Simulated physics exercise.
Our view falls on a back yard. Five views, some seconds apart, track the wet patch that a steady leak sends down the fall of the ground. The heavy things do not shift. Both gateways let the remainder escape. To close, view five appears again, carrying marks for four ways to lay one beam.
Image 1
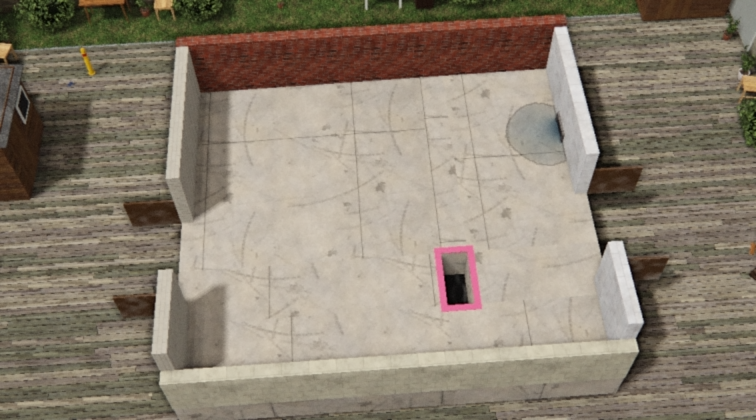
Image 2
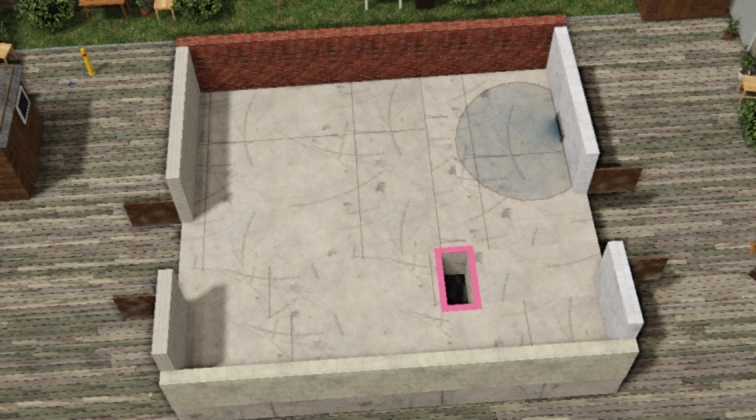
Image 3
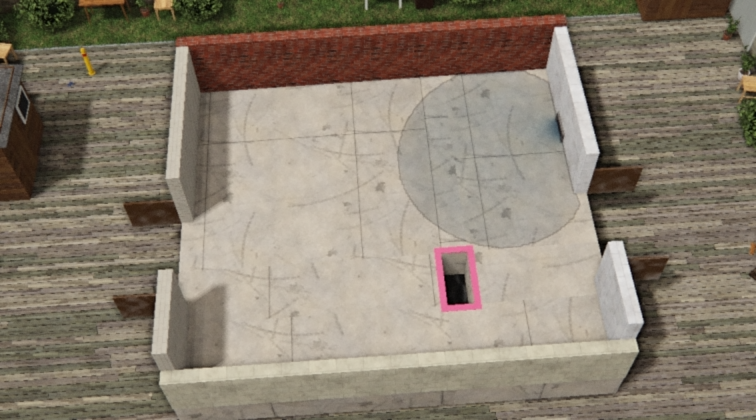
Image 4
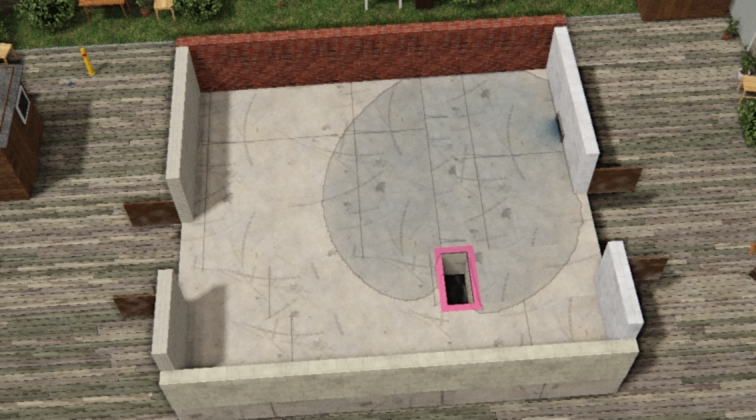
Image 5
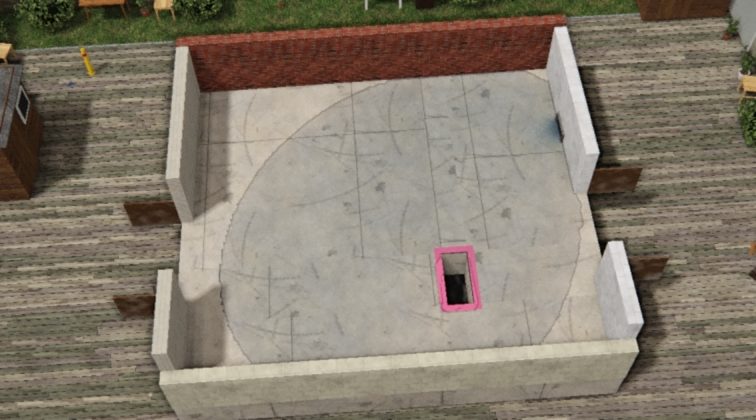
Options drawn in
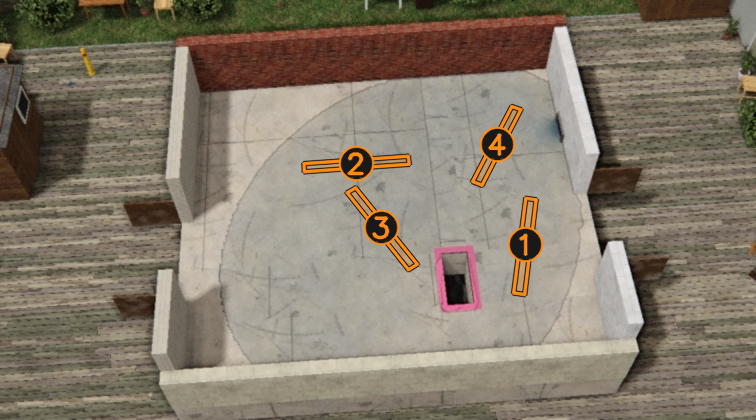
In the video, a wet patch spreads from the right wall across the pale floor of a walled yard, widening leftward and toward the near wall, surrounding a pink-edged drain opening and covering most of the floor.
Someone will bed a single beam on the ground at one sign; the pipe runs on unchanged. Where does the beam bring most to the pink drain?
I would pick place 3.
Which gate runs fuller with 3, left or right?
More leaves on the left.
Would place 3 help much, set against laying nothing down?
Yes, by a good deal.
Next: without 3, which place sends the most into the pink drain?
That is place 4.
On the marked copy, 1 from (519, 293) to (530, 199); 2 from (304, 167) to (408, 160); 3 from (351, 190) to (412, 267); 4 from (477, 183) to (516, 108).
With 1, about 15 % of the stream goes into the pink drain, about 81 % out by the gates.
With 2, about 18 % of the stream goes into the pink drain, about 76 % out by the gates.
With 3, about 46 % of the stream goes into the pink drain, about 47 % out by the gates.
With 4, about 33 % of the stream goes into the pink drain, about 62 % out by the gates.
